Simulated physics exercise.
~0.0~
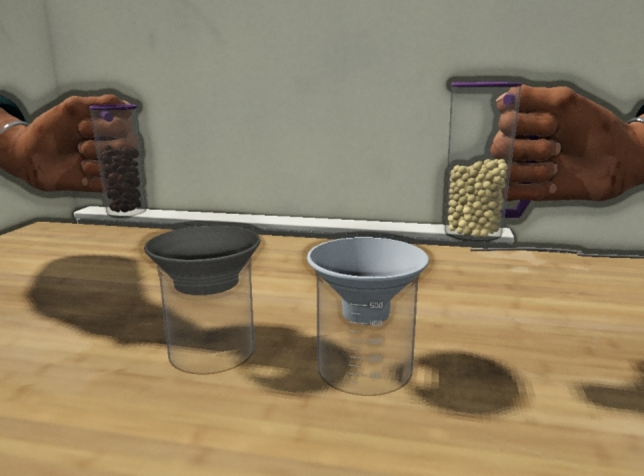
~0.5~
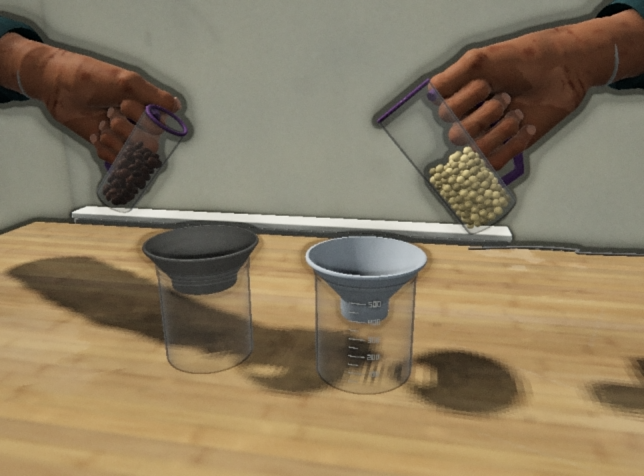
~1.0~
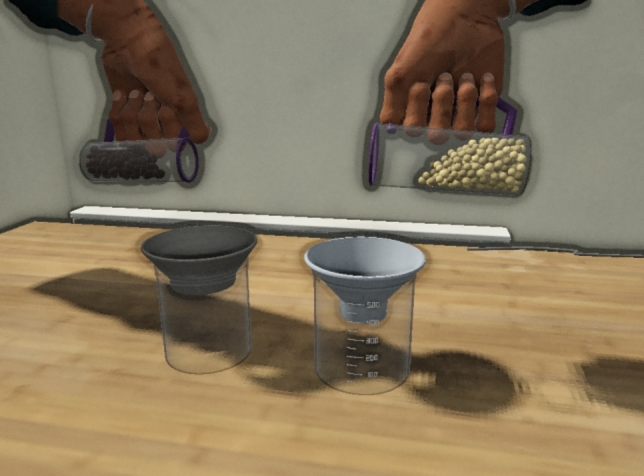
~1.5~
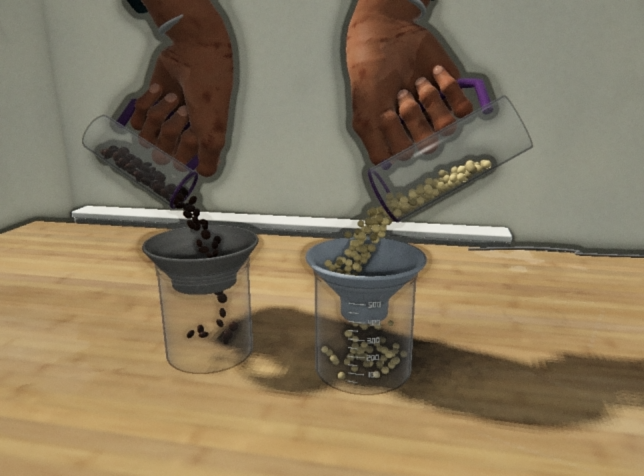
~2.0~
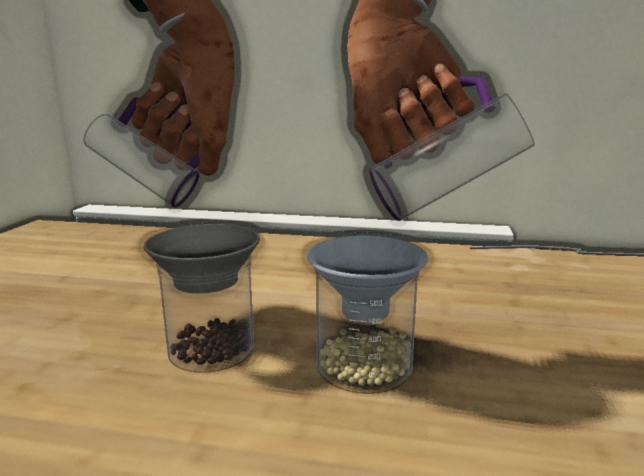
Two hands hold clear cups with purple trim against a pale grey wall, the left holding dark beans and the right holding a larger load of cream-coloured beans, seen from slightly above a wooden table. Below them stand two clear jars, a dark grey funnel on the left one and a pale blue-grey funnel on the right. The hands tilt the cups inward until they lie on their sides, still full. They tip further, and both loads pour through the funnels into the jars. Finally both cups are empty, still tipped over, and all the beans rest in the jars.
